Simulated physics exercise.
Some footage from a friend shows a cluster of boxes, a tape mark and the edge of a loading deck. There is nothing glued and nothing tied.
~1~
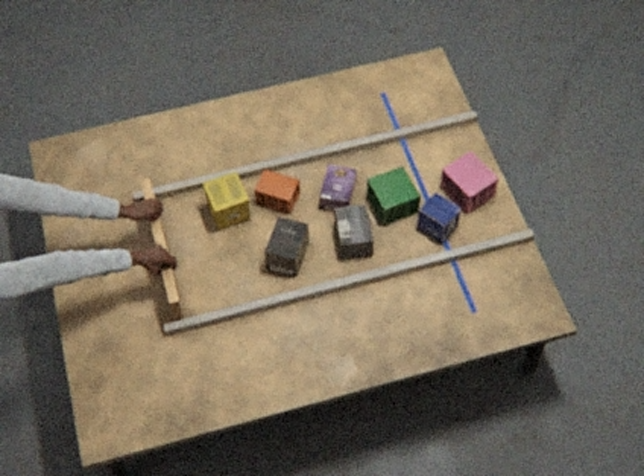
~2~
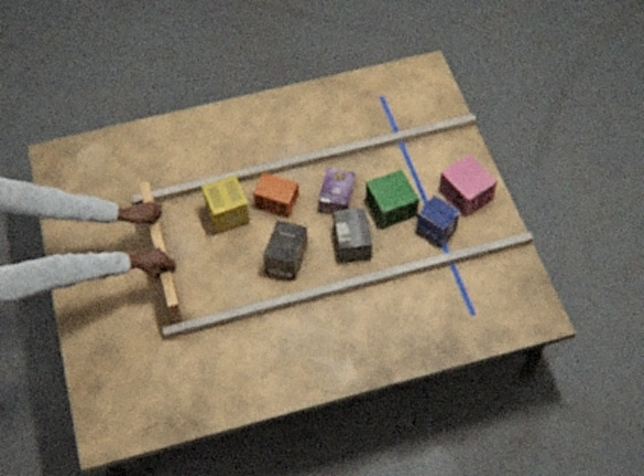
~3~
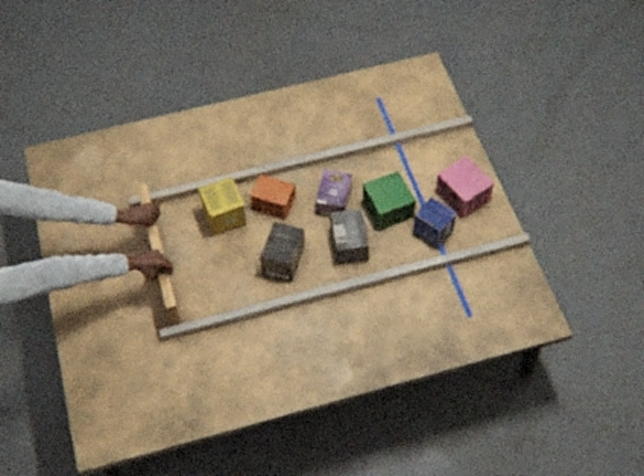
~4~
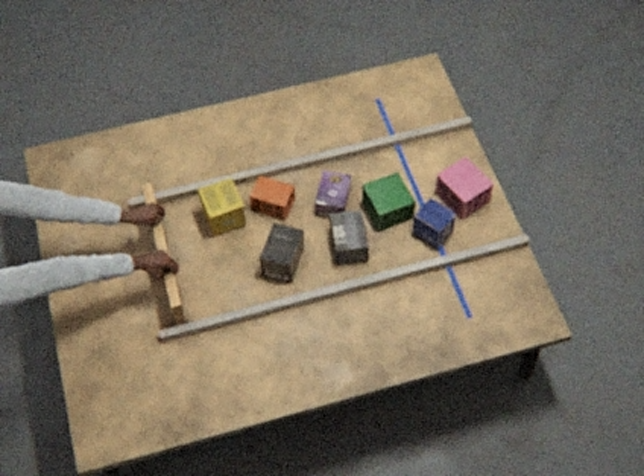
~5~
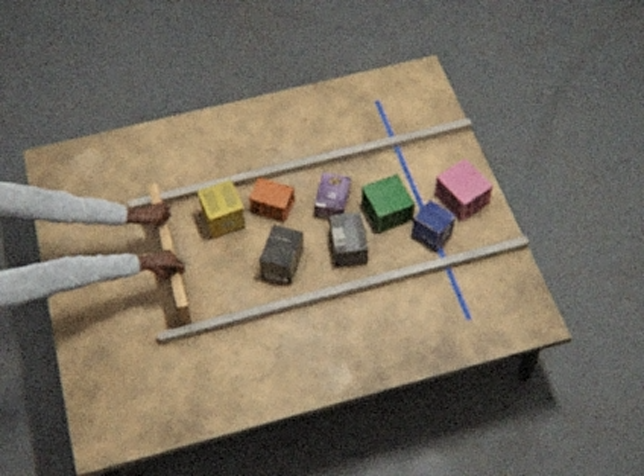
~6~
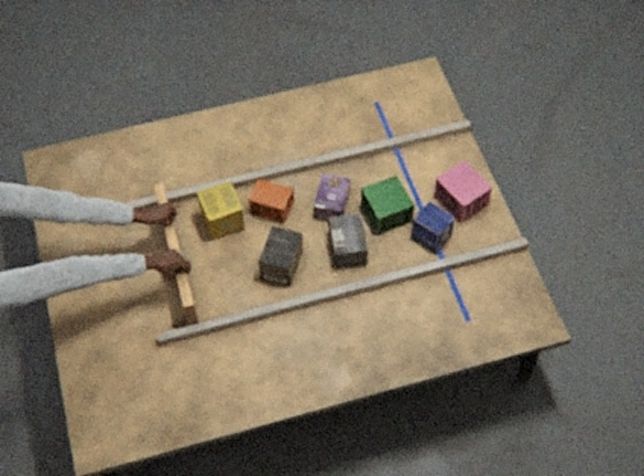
On a wooden deck marked with a blue line, several colored boxes sit between two rails, while a pair of hands at the left slides a plank slightly right toward them; the boxes stay essentially still.
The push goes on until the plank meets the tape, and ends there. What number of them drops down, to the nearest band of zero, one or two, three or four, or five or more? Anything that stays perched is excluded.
Nearest band: One or two.
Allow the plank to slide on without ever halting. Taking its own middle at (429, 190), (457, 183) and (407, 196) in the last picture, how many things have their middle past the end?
By position: 3 / 6 / 1.
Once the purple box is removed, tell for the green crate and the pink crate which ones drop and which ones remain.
Here's the picture: The green crate hangs on, and the pink crate is gone.
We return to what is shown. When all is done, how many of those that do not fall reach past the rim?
The overhang total is 2.
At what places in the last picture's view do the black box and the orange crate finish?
The black box comes to rest close to (442, 208), while the orange crate rests close to (447, 146).
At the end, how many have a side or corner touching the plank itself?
I count 2 of them.
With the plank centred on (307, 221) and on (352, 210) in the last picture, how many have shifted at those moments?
At the first point the count is 7, at the second it's 8.
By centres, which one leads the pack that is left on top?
Nearest at the end: The green crate.
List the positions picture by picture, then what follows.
In the first picture, pink crate (469, 183); blue parcel (439, 218); green crate (393, 196); plank (162, 249); tape (426, 195).
In the second picture, blue parcel (438, 221); black box (286, 250).
In the third picture, green crate (389, 201); yellow tote (223, 207).
In the fourth picture, pink crate (464, 188); orange crate (273, 198).
In the fifth picture, blue parcel (433, 226); grey box (349, 240).
In the sixth picture, pink crate (463, 192); blue parcel (433, 227); green crate (387, 205); plank (176, 254); tape (419, 204).
Soon after, none off yet; pink crate at rest near (463, 192); blue parcel at rest near (433, 227); green crate at rest near (387, 205).
After that, none off yet; pink crate at rest near (463, 192); blue parcel displaced a little near (444, 234); green crate displaced a little near (410, 210).
And then, none off yet; pink crate displaced about its own width near (491, 184); blue parcel displaced about its own width near (467, 233); green crate displaced well along near (458, 200).
In the end, the number that fall off is one or two; gone, pink crate.
